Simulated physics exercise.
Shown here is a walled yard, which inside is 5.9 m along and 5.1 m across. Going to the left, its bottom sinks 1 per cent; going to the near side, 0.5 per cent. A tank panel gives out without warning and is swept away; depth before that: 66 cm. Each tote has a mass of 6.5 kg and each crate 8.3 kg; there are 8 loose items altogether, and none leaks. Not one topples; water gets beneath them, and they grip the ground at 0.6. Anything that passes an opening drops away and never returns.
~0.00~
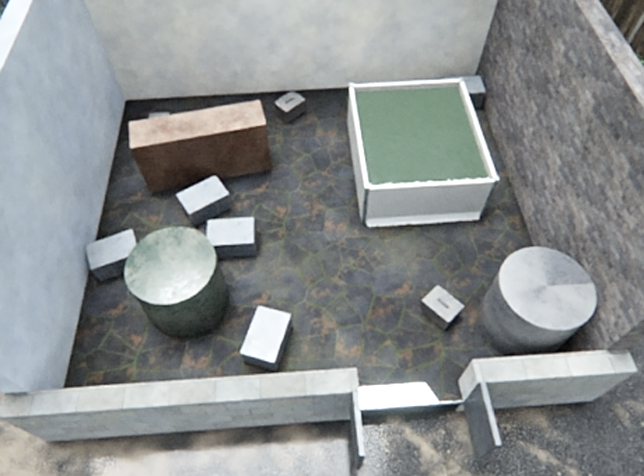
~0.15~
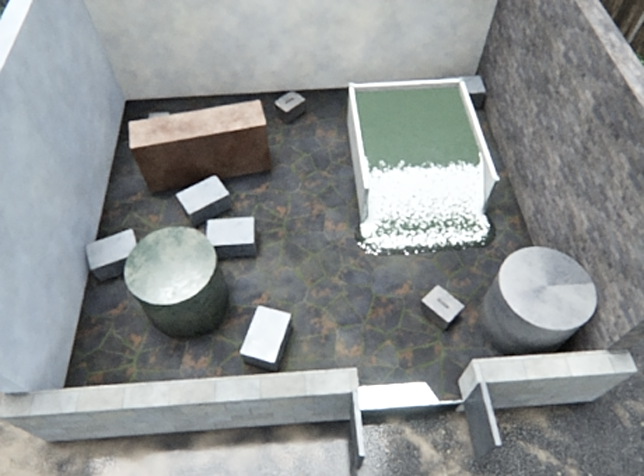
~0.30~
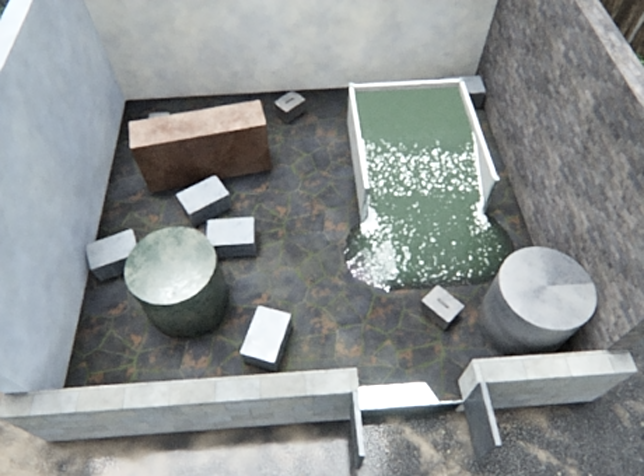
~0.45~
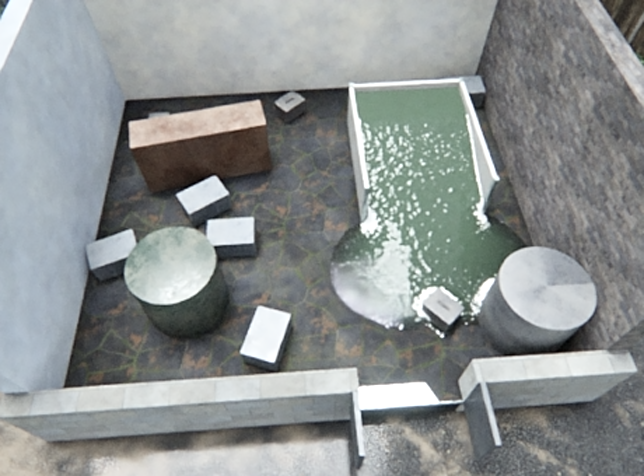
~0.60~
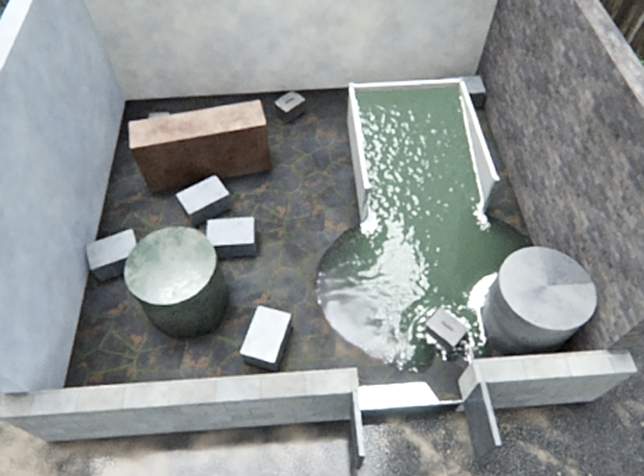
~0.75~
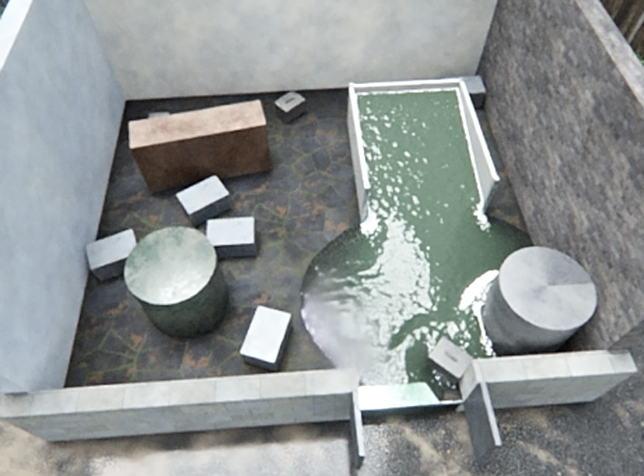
In a walled yard, green water pours from an open-fronted tank, spreads, and shifts one small block.
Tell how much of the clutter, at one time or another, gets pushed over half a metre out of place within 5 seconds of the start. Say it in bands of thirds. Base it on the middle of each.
The way it's going, it will be the middle band.
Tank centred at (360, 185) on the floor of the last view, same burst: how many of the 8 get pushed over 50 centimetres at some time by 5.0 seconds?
Then 3 of them would.
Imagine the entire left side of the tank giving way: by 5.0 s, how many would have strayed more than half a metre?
In that case the number is 6.
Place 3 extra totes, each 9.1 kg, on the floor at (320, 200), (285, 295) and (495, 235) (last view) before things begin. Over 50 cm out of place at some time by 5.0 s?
Taking them one by one: It stays within, then it stays within, then it goes beyond.
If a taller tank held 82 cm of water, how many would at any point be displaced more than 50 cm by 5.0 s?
4.
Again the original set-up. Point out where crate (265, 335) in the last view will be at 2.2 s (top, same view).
It ends up close to (212, 334).
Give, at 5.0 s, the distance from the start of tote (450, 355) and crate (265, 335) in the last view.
In turn: Gone out, 200 cm.
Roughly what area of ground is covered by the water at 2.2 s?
Some 13 m2.
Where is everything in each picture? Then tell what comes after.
In the first frame, a tote at (443, 303) rests on the ground; a crate at (112, 249), on the bottom; water covers 2.9 m2; 0 of 8 have shifted.
In the second frame, a tote at (443, 303) rests on the ground; a crate at (112, 249) rests on the ground; water covers 3.8 m2; 0 of 8 have shifted.
In the third frame, a tote at (443, 303), on the bottom; a crate at (112, 249), on the bottom; water covers 5.0 m2; 0 of 8 have shifted.
In the fourth frame, a tote at (444, 305) rests on the ground; a crate at (112, 249) rests on the ground; 6.2 m2 under water; 0 of 8 have shifted.
In the fifth frame, a tote at (447, 326) rests on the ground, 30 cm from its start; a crate at (112, 249) rests on the ground; water covers 7.4 m2; 1 of 8 have shifted.
In the sixth frame, a tote at (451, 357), on the bottom, 67 cm from its start; a crate at (112, 249) rests on the ground; 8.5 m2 under water; 1 of 8 have shifted.
After 1.1 s 1 of 8 are over 50 cm from their spots; 0 afloat.
After 2.2 s 2 of 8 are over 50 cm from their spots; 1 afloat.
After 3.5 s 2 of 8 are over 50 cm from their spots; 1 afloat.
After 5.0 s 4 of 8 are over 50 cm from their spots, and 4 have been at some point; 2 afloat.
